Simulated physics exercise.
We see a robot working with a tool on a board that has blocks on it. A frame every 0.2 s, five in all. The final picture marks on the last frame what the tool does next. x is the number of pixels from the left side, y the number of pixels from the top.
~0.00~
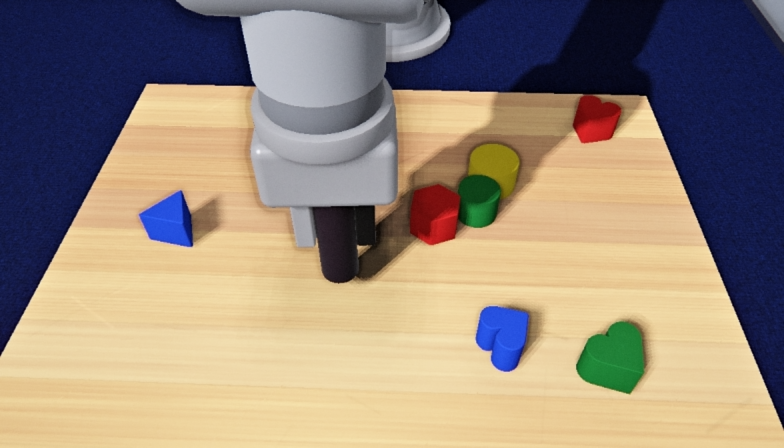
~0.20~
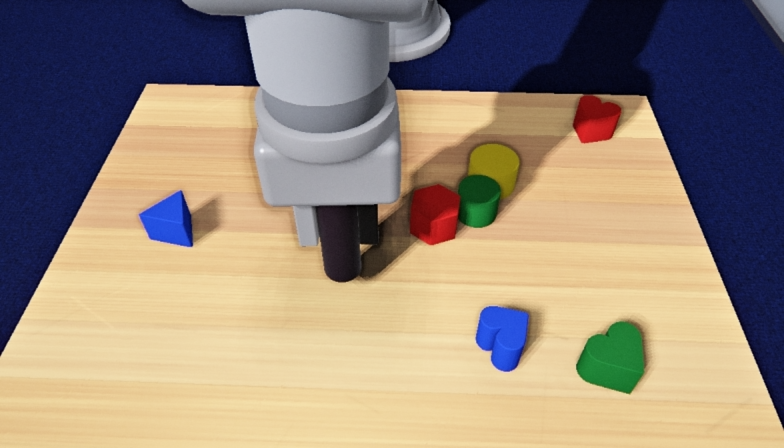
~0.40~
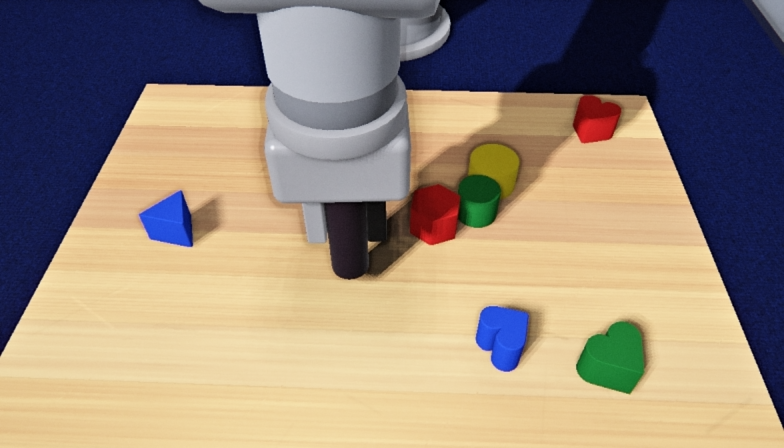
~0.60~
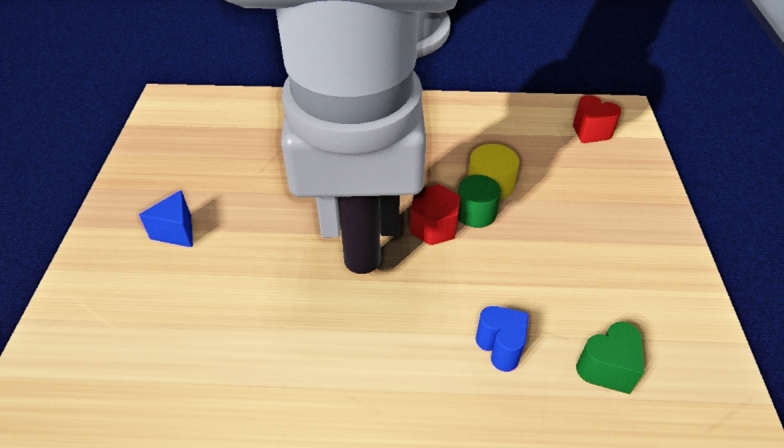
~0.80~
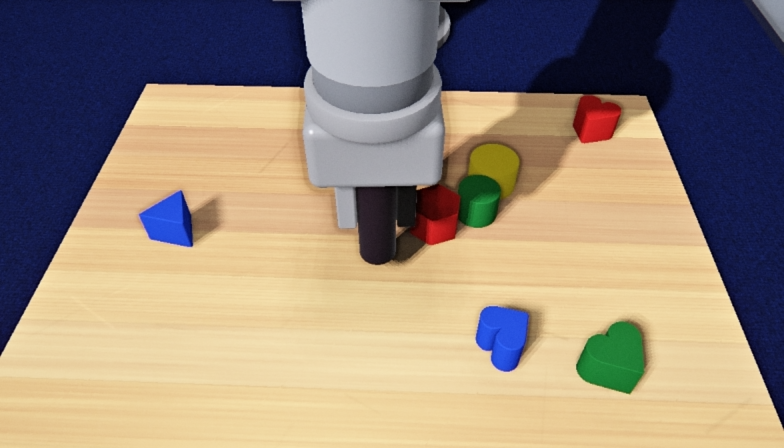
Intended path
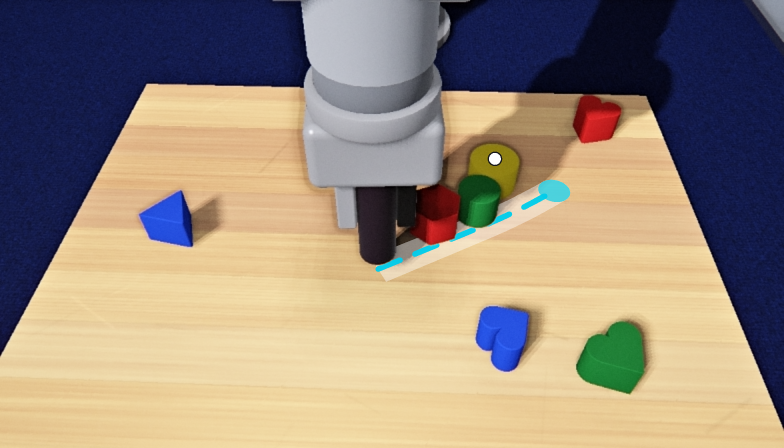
The clip shows a gray robot arm with a dark tool over a wooden board of red, green, blue and yellow blocks; the arm moves slightly right, nearing the red hexagonal block, while the blocks stay still.
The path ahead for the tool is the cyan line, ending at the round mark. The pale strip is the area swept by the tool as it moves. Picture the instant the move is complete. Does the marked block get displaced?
I believe so.
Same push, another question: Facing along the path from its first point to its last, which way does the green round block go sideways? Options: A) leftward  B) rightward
A.
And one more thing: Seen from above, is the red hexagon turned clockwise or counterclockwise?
From above, it turns counterclockwise.
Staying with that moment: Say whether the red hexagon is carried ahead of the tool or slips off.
Slipped loose.
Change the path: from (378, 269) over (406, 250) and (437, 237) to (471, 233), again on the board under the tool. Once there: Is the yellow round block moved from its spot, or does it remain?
It will end up elsewhere.
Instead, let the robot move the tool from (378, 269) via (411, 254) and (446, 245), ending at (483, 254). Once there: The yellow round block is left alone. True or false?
False
The drawn path runs from (378, 269) through (473, 230) to (554, 191); the dot is on the yellow round block.
The first path, step by step. One third of the way, tool at (445, 225); red hexagon at (446, 188), turned 40° anticlockwise; green round block at (490, 181); yellow round block at (505, 153).
Two thirds of the way, tool at (507, 200); red hexagon at (449, 181), turned 60° anticlockwise; green round block at (503, 167); yellow round block at (513, 139).
At the end, tool at (559, 173); red hexagon at (449, 181), turned 60° anticlockwise; green round block at (510, 159); yellow round block at (510, 130).
